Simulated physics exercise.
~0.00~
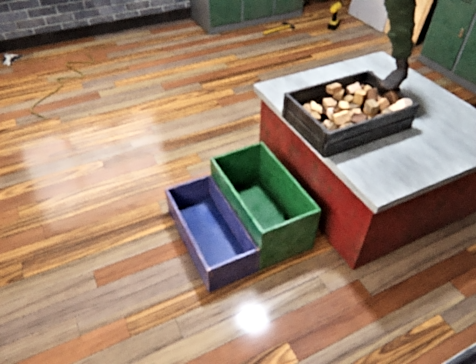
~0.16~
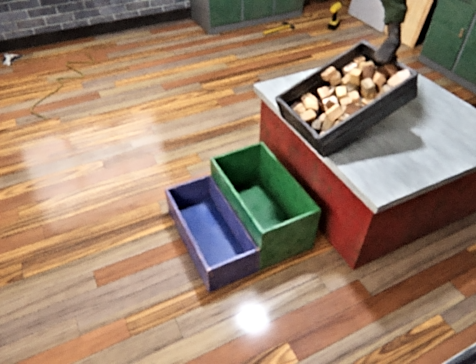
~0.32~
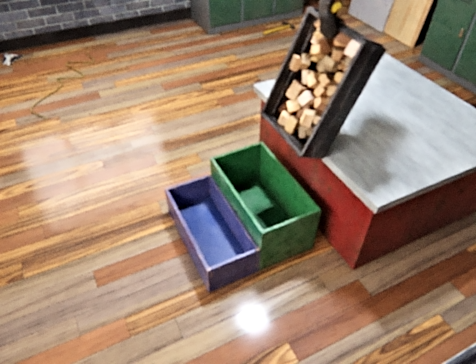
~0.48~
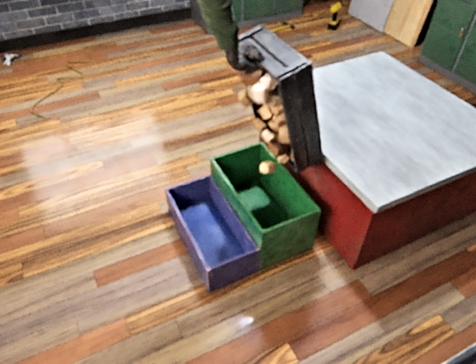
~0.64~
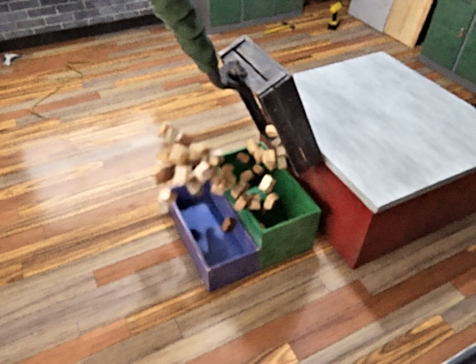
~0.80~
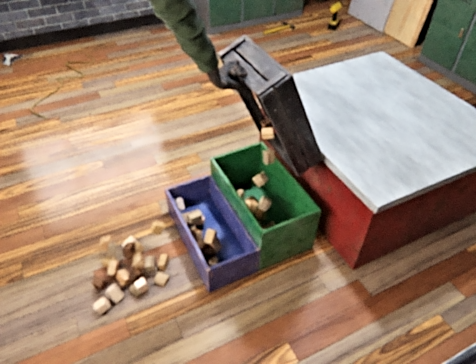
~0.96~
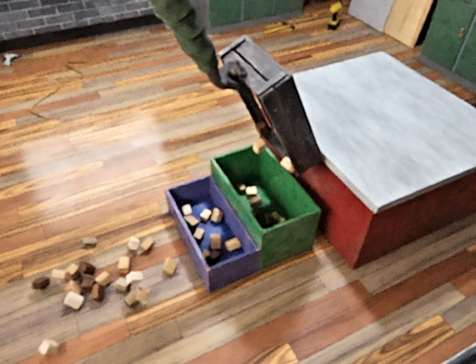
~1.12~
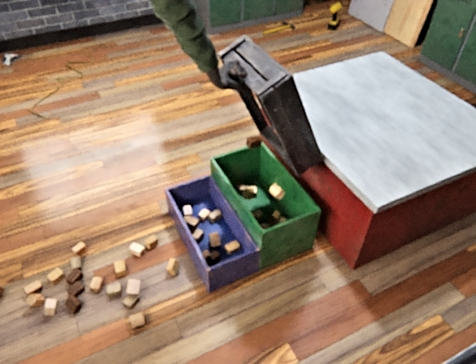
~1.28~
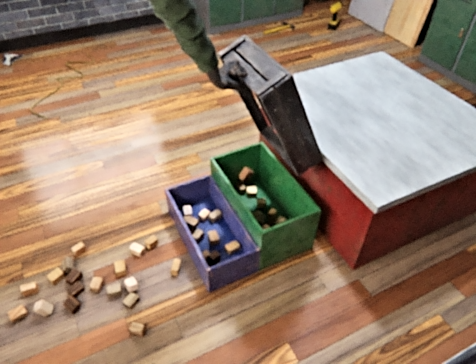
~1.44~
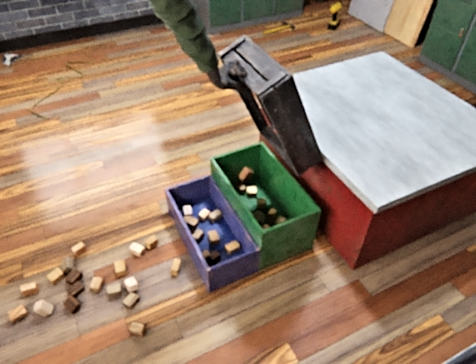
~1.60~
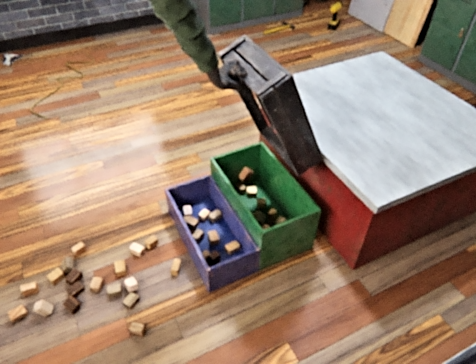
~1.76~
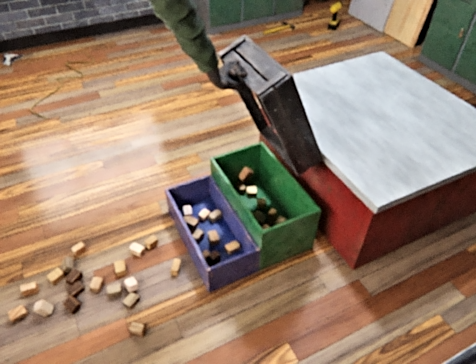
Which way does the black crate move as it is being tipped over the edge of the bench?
The black crate moves to the left, toward the side where the trough and the bin stand.
